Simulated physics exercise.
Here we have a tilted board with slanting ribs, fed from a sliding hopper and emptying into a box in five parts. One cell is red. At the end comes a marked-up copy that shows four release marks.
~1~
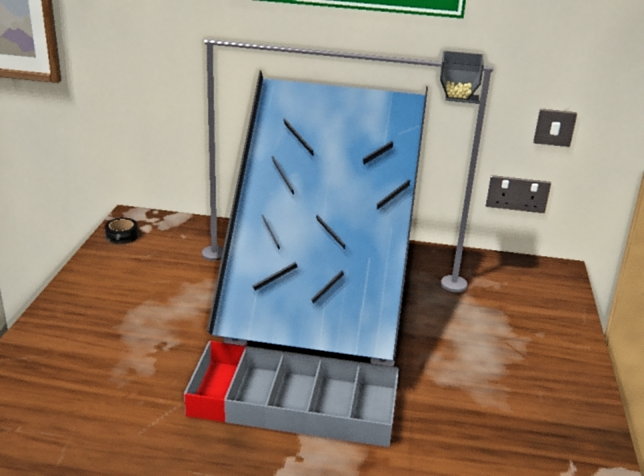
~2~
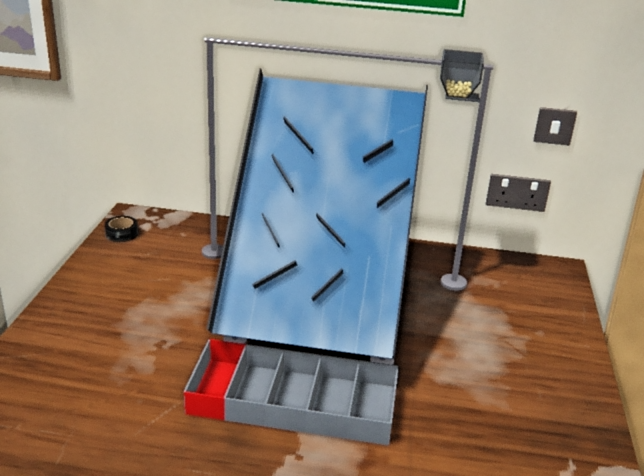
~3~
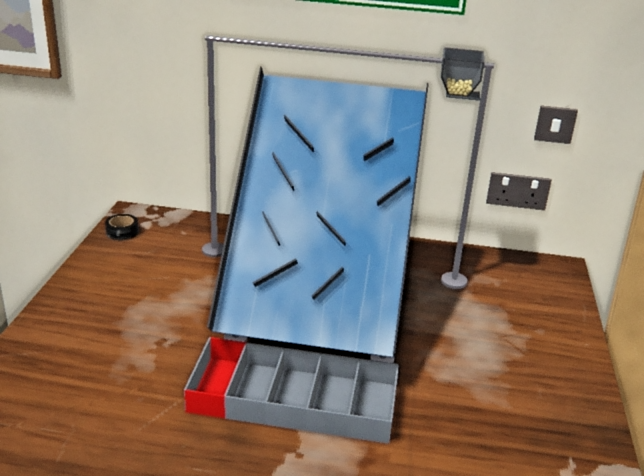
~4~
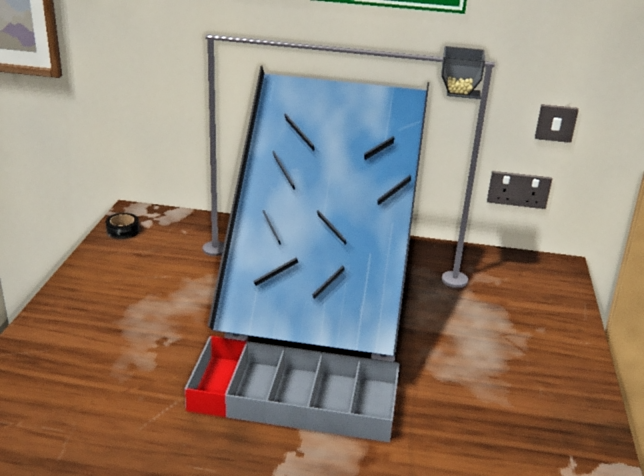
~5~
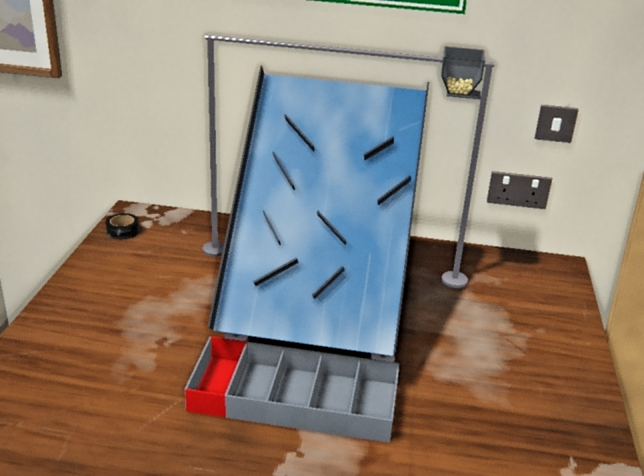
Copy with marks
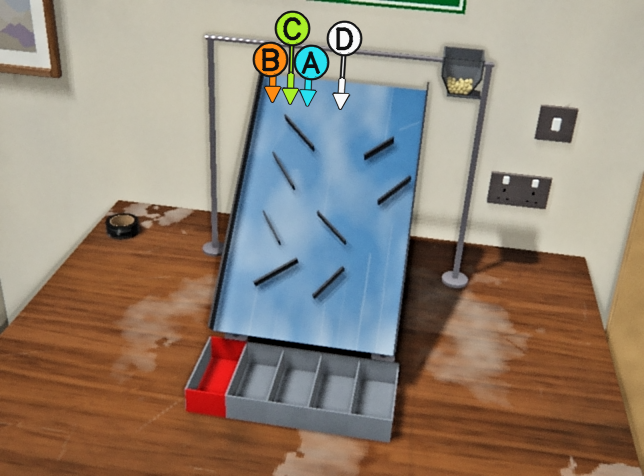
Nothing moves apart from a very slight shift of the view, as a hopper of pale yellowish pieces stays at the right end of a rail above a tilted blue board with dark slanting ribs and a grey box with one red compartment.
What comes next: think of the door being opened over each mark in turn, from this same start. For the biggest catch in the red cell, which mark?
Use mark B.
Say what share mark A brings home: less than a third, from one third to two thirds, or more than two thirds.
Mark A gives less than a third.
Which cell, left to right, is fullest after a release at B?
The first.
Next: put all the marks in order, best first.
Best to worst: B, C, D, A.
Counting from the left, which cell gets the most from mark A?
The fifth from the left.
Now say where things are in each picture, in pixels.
Hopper near (459, 90), soya beans, door shut, in the first picture.
Ribs (284, 117) to (312, 148), (363, 157) to (393, 140), (272, 154) to (292, 188), in the second picture.
Ribs (377, 201) to (410, 176), (263, 211) to (278, 242), (317, 212) to (345, 241), in the third picture.
Ribs (253, 282) to (297, 258), (313, 295) to (343, 266), in the fourth picture.
Red cell near (206, 402), number 1 of 5 from the left, in the fifth picture.
On the marked copy, mark A meets the board at (307, 100); mark B meets the board at (272, 96); mark C meets the board at (290, 98); mark D meets the board at (340, 103).
For mark A, a small share in the red cell, all but a few in other cells, only a few outside the box.
For mark B, the bulk in the red cell, a small share in other cells, a small share outside the box.
For mark C, close to half in the red cell, close to half in other cells, only a few outside the box.
For mark D, close to a quarter in the red cell, the bulk in other cells, only a few outside the box.
